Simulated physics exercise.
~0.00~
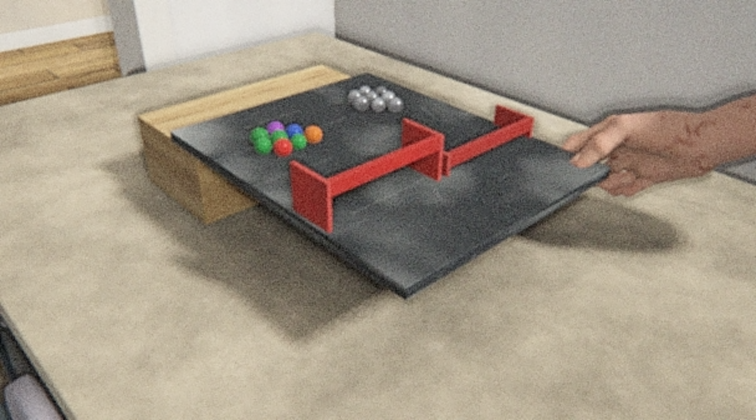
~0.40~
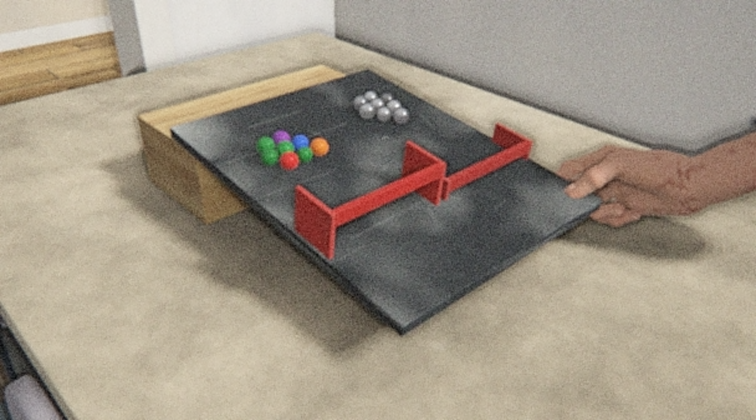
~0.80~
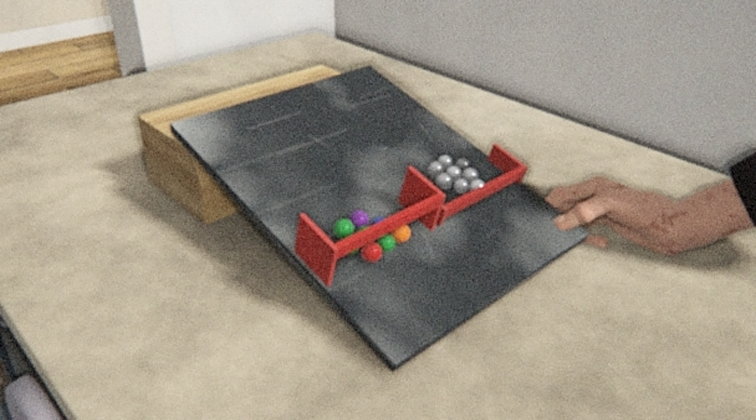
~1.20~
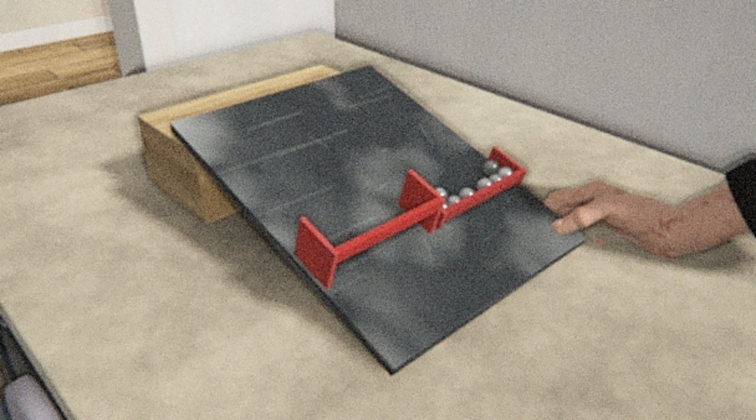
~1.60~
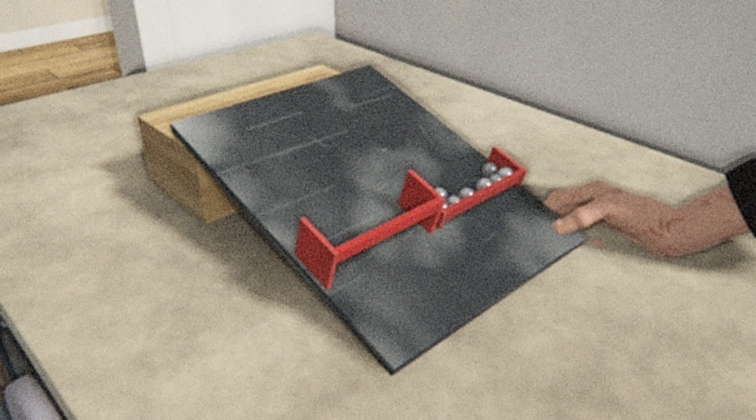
Colourful balls rolling under a red bar and out of sight as a hand lowers a dark board, silver balls staying caught.
